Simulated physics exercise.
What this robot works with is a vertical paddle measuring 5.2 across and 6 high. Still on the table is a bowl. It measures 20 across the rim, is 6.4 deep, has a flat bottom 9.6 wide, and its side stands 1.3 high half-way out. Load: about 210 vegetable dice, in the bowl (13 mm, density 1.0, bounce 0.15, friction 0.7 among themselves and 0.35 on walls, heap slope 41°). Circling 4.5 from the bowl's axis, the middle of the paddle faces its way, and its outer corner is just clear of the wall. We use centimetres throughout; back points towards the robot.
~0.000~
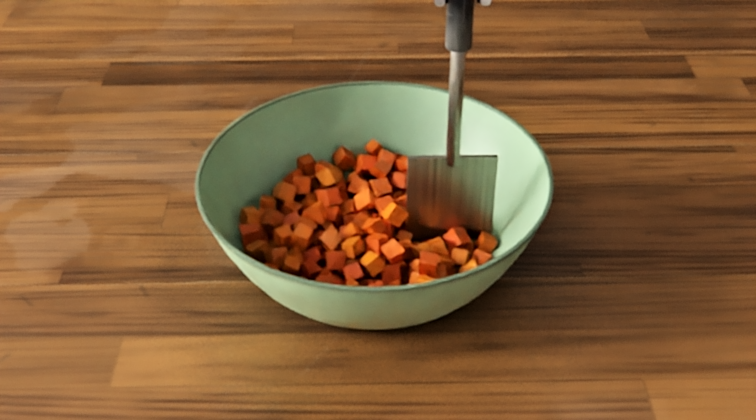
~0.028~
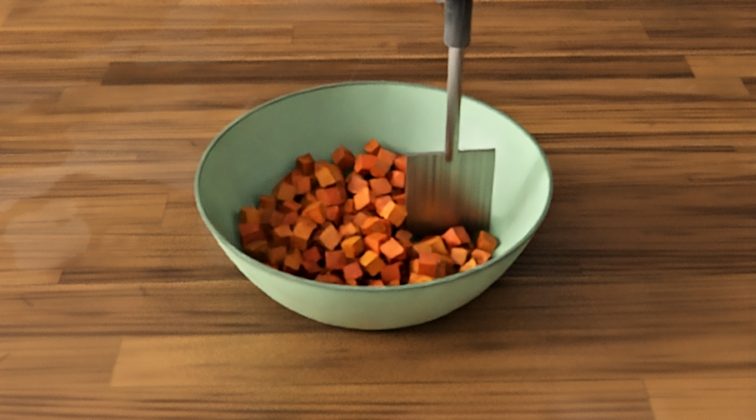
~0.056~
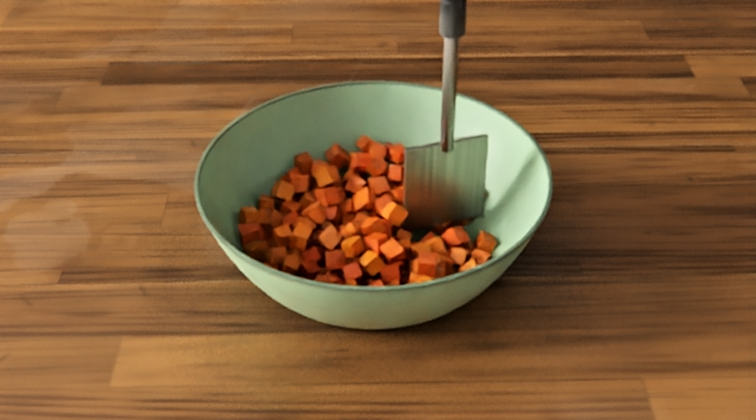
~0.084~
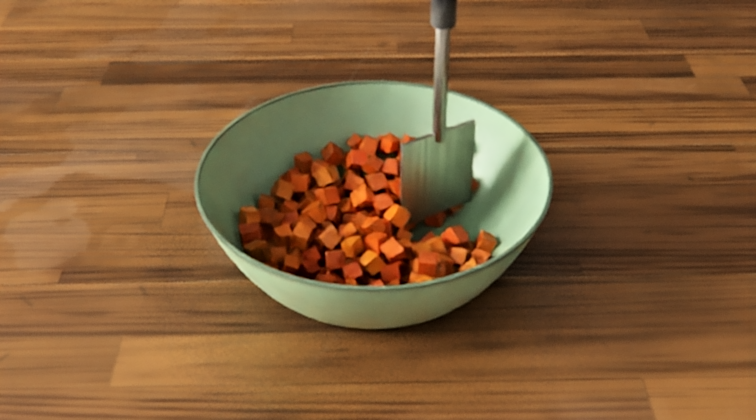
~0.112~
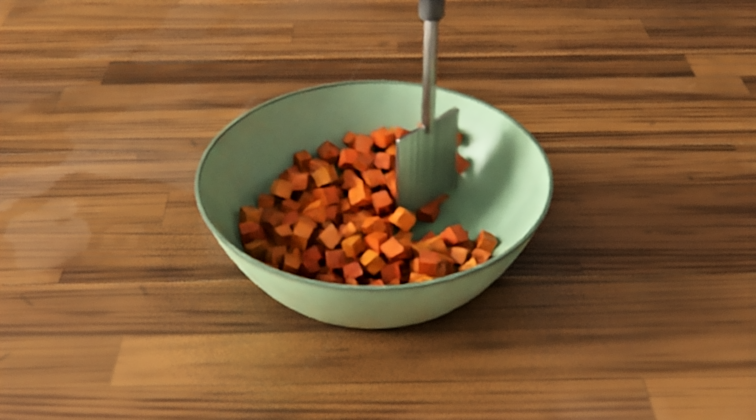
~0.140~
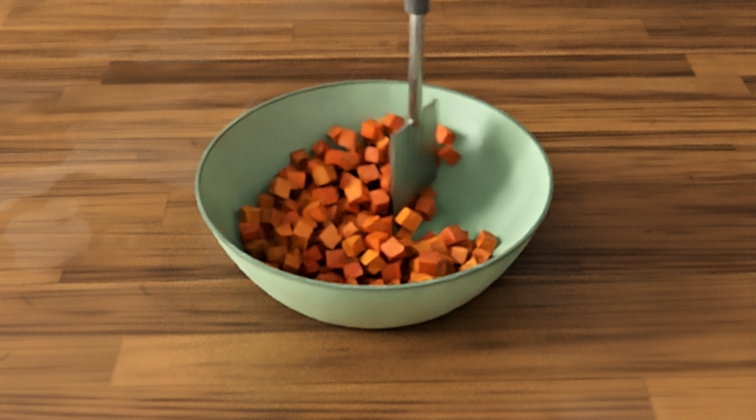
A robot's metal paddle sweeps toward the back of a green bowl, pushing orange vegetable dice.
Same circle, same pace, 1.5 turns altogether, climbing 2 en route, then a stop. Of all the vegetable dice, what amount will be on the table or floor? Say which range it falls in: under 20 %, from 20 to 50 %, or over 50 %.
It falls under 20 %.
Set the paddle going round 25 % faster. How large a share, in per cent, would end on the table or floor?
My guess is about 10 per cent.
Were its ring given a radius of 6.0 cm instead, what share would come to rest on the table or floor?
It would be near 0 per cent.
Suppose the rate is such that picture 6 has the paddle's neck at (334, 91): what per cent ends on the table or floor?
I'd say near 35 per cent.
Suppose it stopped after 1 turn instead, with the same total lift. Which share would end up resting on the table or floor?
Close to 5 in a hundred.
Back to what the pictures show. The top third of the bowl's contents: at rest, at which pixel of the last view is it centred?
In the final view it lies around (283, 243).
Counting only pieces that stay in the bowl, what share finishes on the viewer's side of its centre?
I'd say around 60 per cent.
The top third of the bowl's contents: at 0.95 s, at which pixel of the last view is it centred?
It is centred roughly at (339, 134).
After 0.55 s, 246° round, highest piece 7 above the table; 210 in the bowl, 2 on the table or floor.
After 0.95 s, 76° round, highest piece 7 above the table; 199 in the bowl, 10 on the table or floor, 3 in flight or on the tool.
After 1.35 s, 180° round, highest piece 6 above the table; 188 in the bowl, 24 on the table or floor.
After 2.05 s, 180° round, highest piece 6 above the table; 188 in the bowl, 24 on the table or floor.
In the end, 188 in the bowl, 24 on the table or floor. That is 11 % on the table or floor.
